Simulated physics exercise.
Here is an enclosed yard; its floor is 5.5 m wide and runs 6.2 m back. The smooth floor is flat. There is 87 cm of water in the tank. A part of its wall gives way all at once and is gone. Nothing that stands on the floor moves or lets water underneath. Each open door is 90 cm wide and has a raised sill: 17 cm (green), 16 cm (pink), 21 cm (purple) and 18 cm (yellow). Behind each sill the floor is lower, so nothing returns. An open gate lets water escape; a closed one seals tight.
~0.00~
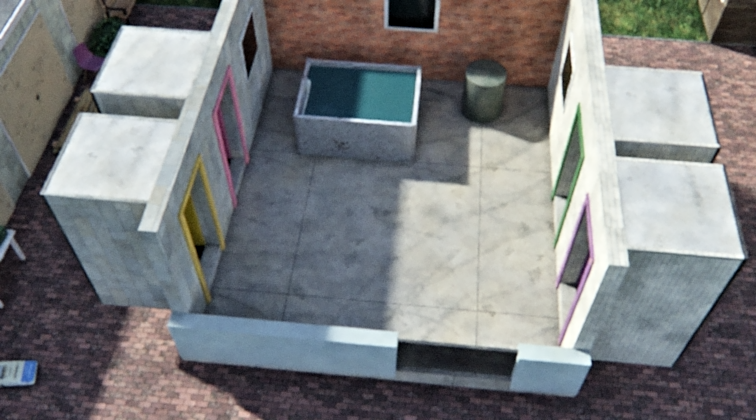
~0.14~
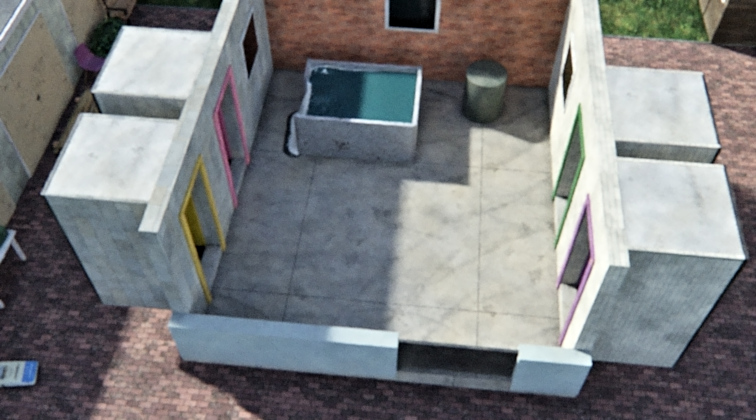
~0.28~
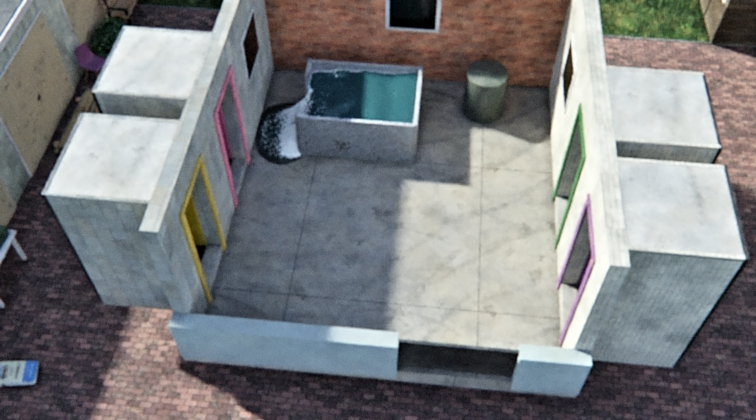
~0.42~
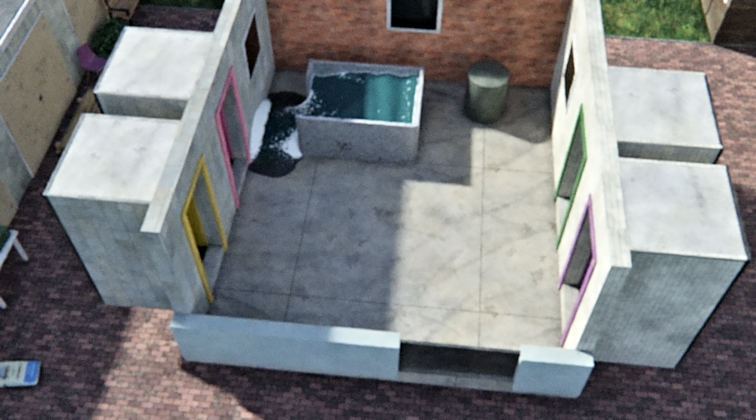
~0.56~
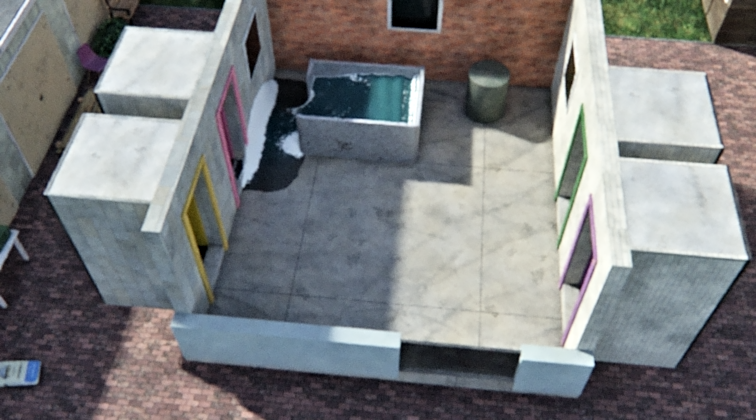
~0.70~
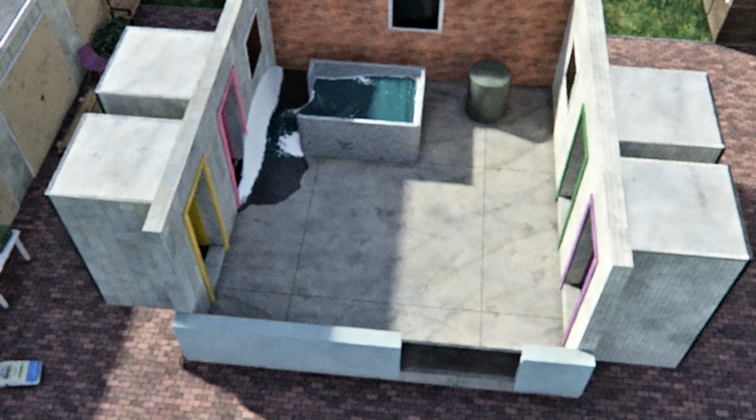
Walled concrete yard with coloured doorways, water pouring from the left side of a tank and spreading along the left wall.
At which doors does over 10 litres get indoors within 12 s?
The water let in: At the green door it does not reach the limit; at the pink door it passes the limit; at the purple door it stays under the limit; at the yellow door it does not reach the limit.
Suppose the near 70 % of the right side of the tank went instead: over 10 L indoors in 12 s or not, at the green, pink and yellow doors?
Against that limit: Green past it, pink not over, yellow not over.
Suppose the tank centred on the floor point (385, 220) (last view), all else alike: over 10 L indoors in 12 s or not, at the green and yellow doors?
Against that limit: Green under, yellow over.
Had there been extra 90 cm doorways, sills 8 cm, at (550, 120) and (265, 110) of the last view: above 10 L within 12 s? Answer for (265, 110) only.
There: Past it.
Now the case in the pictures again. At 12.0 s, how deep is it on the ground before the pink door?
Roughly 9.5 cm deep.
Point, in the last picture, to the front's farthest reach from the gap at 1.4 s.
Near (208, 317).
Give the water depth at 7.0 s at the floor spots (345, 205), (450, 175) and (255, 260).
About 1, 4 and 2 cm.
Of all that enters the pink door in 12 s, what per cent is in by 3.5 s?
Some 100 per cent by then.
After 1.4 s water covers 20 % of the floor and is deepest (59 cm) near (260, 133); green door not reached, pink door 24 cm at the sill, 13 L in, purple door not reached, yellow door 4 cm at the sill, 0 L in.
After 2.2 s water covers 40 % of the floor and is deepest (44 cm) near (278, 69); green door not reached, pink door 20 cm at the sill, 30 L in, purple door not reached, yellow door 7 cm at the sill, 0 L in.
After 3.5 s water covers 60 % of the floor and is deepest (32 cm) near (548, 88); green door not reached, pink door 13 cm at the sill, 36 L in, purple door not reached, yellow door 5 cm at the sill, 0 L in.
After 7.0 s water covers 90 % of the floor and is deepest (16 cm) near (548, 88); green door 11 cm at the sill, 0 L in, pink door 6 cm at the sill, 36 L in, purple door 13 cm at the sill, 0 L in, yellow door 7 cm at the sill, 0 L in.
After 12.0 s water covers 100 % of the floor and is deepest (12 cm) near (238, 341); green door 7 cm at the sill, 0 L in, pink door 10 cm at the sill, 36 L in, purple door 6 cm at the sill, 0 L in, yellow door 8 cm at the sill, 0 L in.
